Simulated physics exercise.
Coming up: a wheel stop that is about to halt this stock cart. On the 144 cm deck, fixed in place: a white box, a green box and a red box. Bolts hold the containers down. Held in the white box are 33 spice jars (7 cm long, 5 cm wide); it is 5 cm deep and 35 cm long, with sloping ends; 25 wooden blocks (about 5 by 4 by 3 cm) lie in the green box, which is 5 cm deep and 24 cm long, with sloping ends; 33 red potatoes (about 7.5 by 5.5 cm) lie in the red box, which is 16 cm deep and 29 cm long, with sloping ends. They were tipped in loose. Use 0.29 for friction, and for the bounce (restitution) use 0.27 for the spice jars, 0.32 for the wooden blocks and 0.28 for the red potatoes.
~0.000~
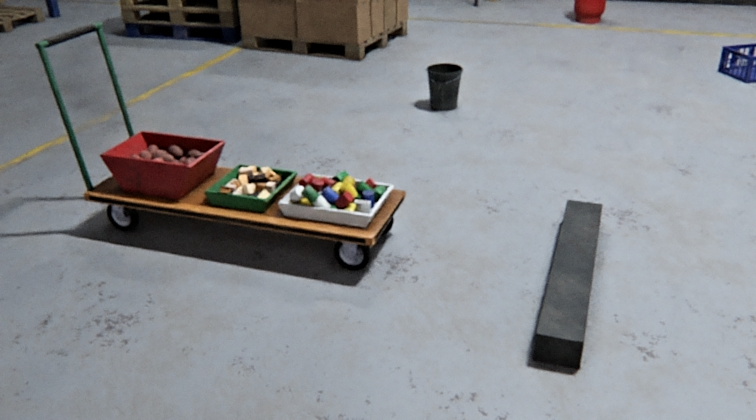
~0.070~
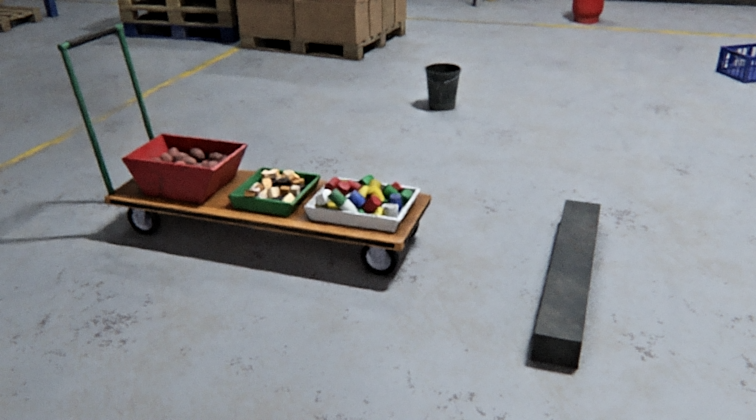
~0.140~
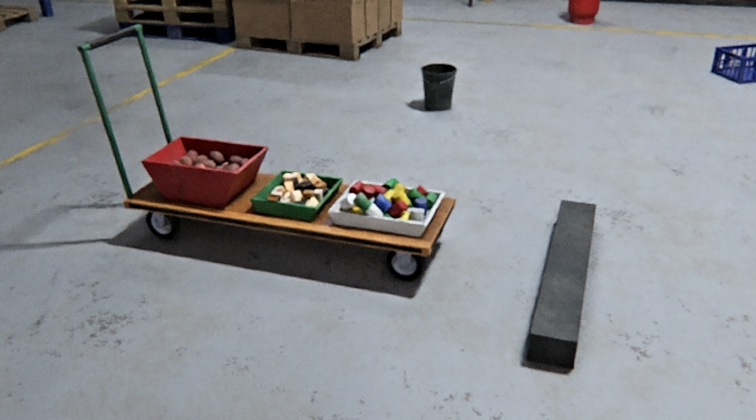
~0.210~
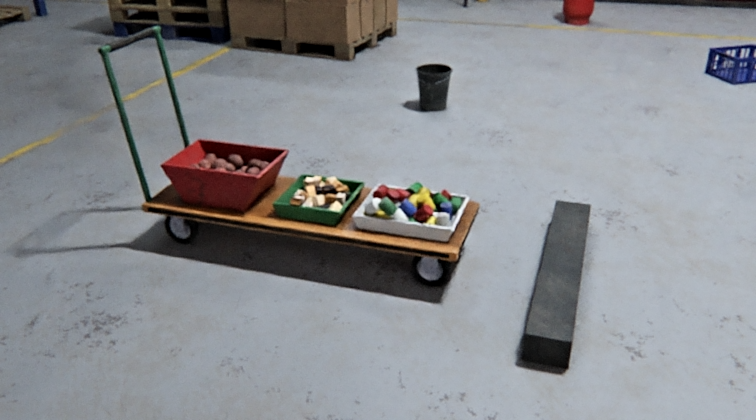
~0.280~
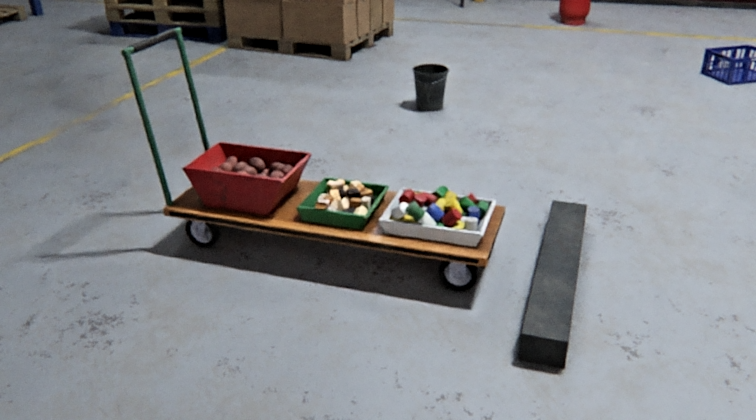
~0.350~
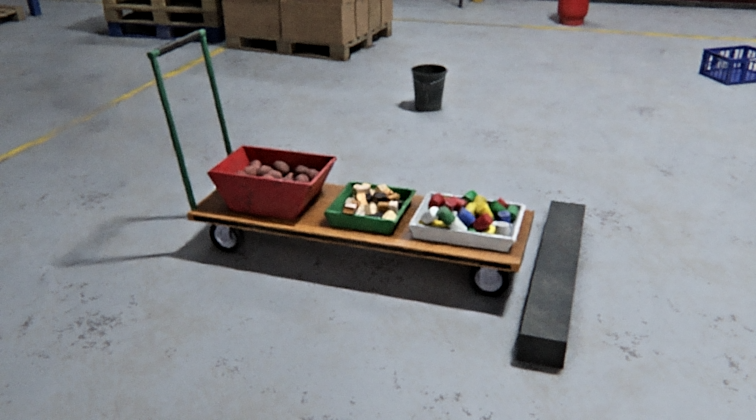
A flat wooden stock cart with a green handle stands on a worn grey warehouse floor, seen from above and to one side, with stacked cardboard boxes, a dark bucket and a blue crate behind. It carries a red box of potatoes at left, a green box of wooden blocks and a white box of colourful jars, facing a dark bar at right. The cart rolls steadily rightward, closing the gap to the bar, while the camera pans slightly.
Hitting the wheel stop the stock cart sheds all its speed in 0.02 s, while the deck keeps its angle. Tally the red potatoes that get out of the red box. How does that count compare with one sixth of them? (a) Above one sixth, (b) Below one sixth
b.
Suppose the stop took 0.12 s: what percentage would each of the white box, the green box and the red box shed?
In that case white box 30, green box 10, red box 0 per cent.
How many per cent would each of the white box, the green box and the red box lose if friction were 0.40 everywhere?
In that setup white box sheds 30 percent, green box sheds 30 percent, and red box sheds 0 percent.
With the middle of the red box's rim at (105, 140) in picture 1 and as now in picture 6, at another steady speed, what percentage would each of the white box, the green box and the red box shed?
Under that change it'd be white box at 60, green box at 40 and red box at 10 percent.
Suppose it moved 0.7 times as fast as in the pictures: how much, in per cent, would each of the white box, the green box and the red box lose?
White box 20, green box 10, red box 0 per cent.
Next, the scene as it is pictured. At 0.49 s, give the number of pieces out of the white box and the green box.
Estimate at that time - white box 3, green box 0, give or take.
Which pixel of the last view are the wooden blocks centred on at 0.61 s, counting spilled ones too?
(412, 209).
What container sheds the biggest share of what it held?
That would be the white box.
After 0.39 s, contact.
After 0.49 s, white box 30 in, 3 out, green box 25 in, 0 out and red box 33 in, 0 out.
After 0.61 s, white box 25 in, 8 out, green box 21 in, 4 out and red box 33 in, 0 out.
After 0.84 s, white box 19 in, 14 out, green box 17 in, 8 out and red box 33 in, 0 out.
Outcome (at 1.34 s), white box 19 in, 14 out, green box 17 in, 8 out and red box 33 in, 0 out. Asked share, 0 of 33, 0 per cent.
